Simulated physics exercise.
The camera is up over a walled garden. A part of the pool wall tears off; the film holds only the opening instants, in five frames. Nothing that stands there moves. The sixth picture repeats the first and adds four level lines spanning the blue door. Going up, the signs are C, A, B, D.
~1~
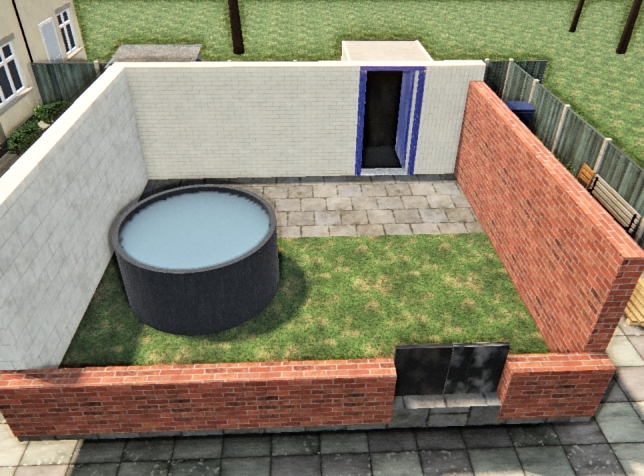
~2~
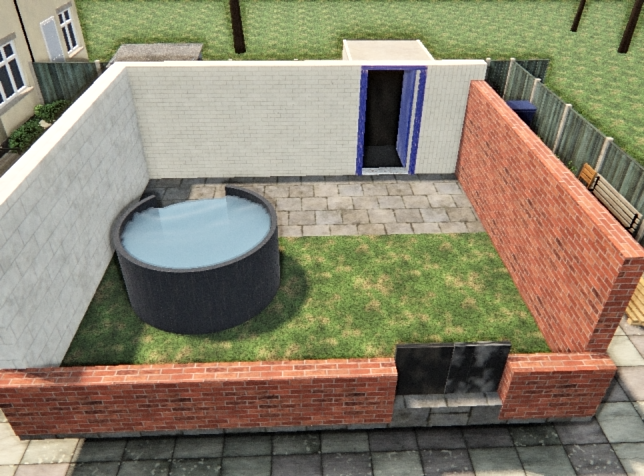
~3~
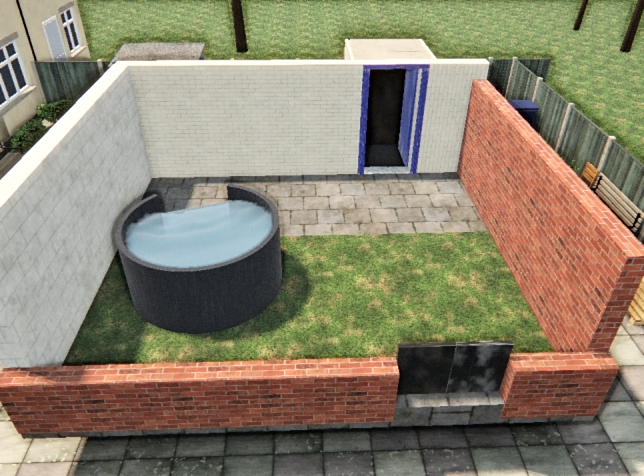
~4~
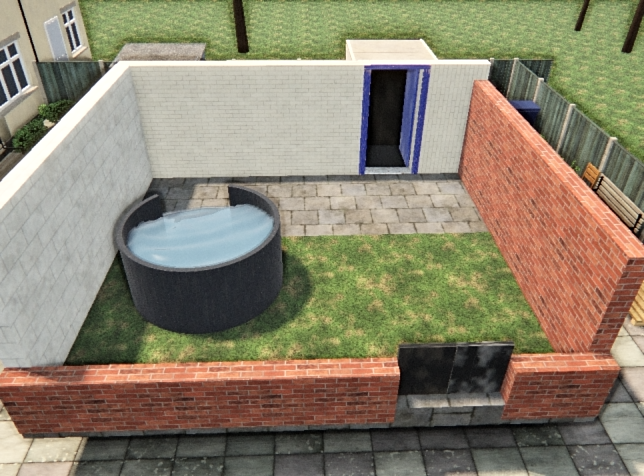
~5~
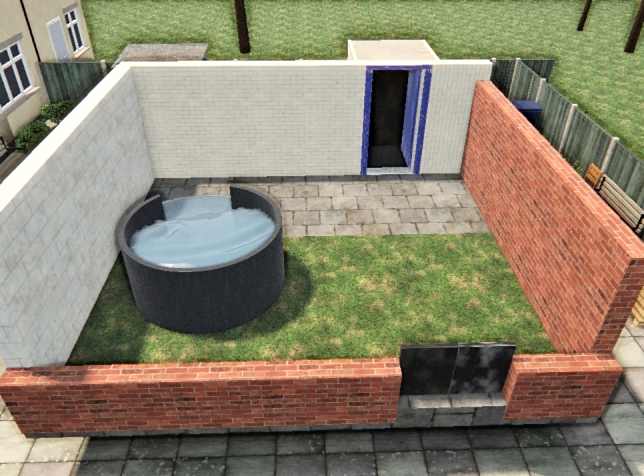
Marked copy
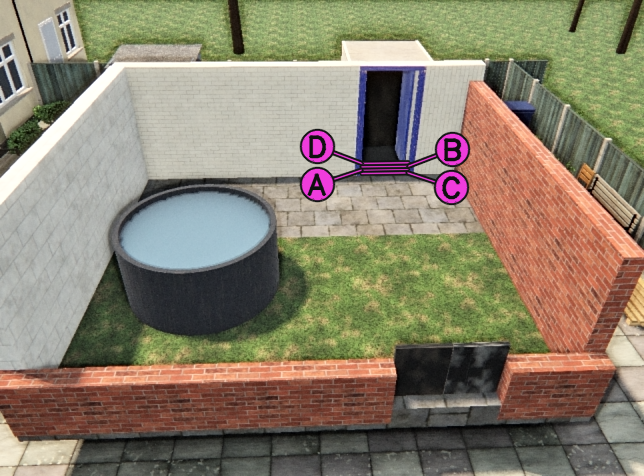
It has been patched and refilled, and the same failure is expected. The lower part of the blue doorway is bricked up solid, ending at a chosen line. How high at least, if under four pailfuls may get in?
Use height A.
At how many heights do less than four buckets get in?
Three of them.
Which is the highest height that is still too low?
Here it is height C.
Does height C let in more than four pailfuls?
Yes, that goes wrong.
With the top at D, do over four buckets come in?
No, not at all.
On the marked copy, A at (384, 169); B at (385, 166); C at (384, 173); D at (385, 163); from the bottom up C, A, B, D.
For height A, a bucket or two gets in.
For height B, nothing gets over.
For height C, about 10 bucketfuls get in.
For height D, nothing gets over.
